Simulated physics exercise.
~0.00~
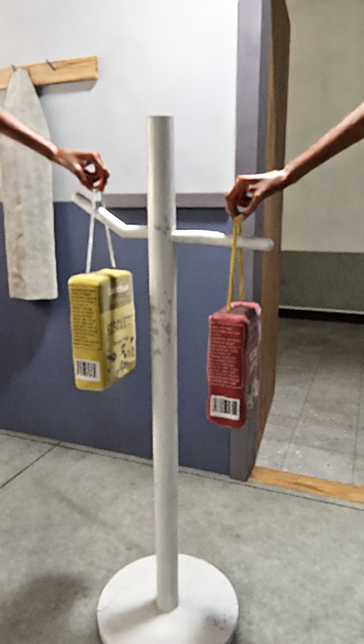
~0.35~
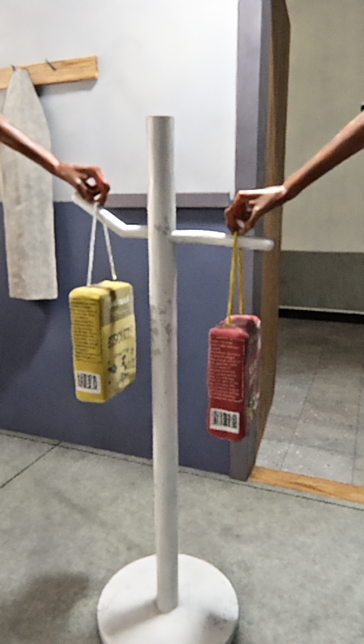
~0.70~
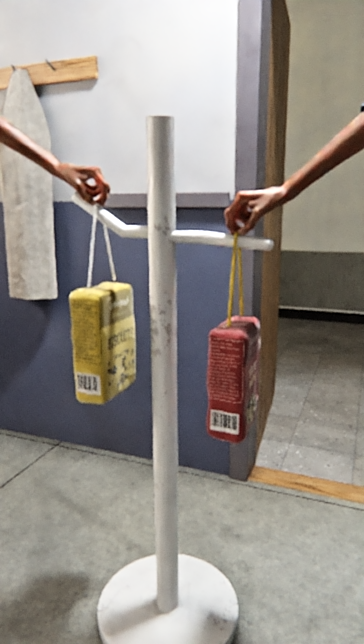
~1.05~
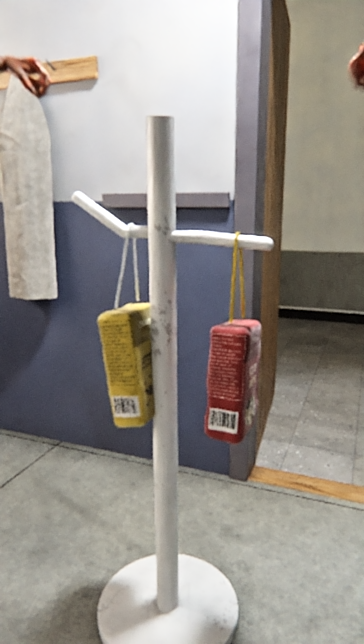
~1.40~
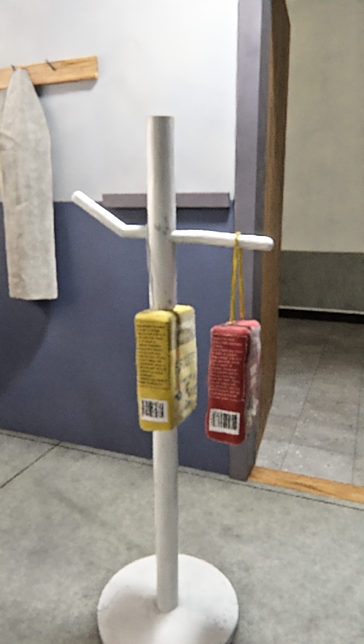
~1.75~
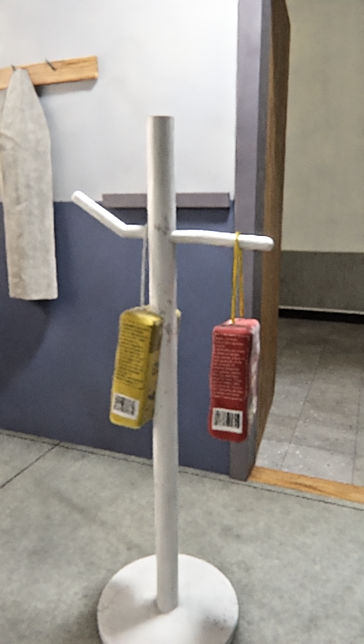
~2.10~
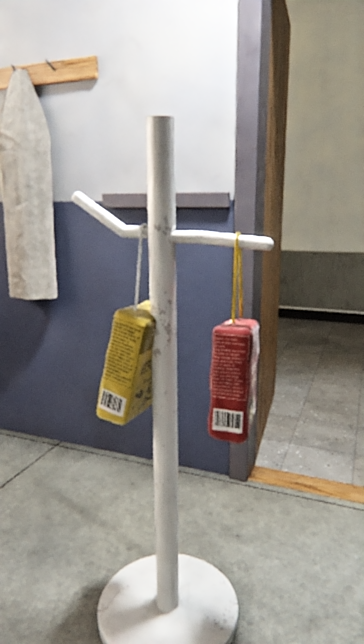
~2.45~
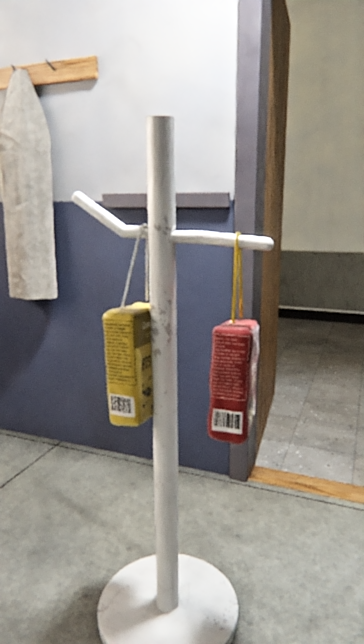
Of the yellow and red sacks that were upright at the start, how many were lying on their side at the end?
None of them were lying on their side, as both the yellow sack and the red sack were still hanging from the stand.
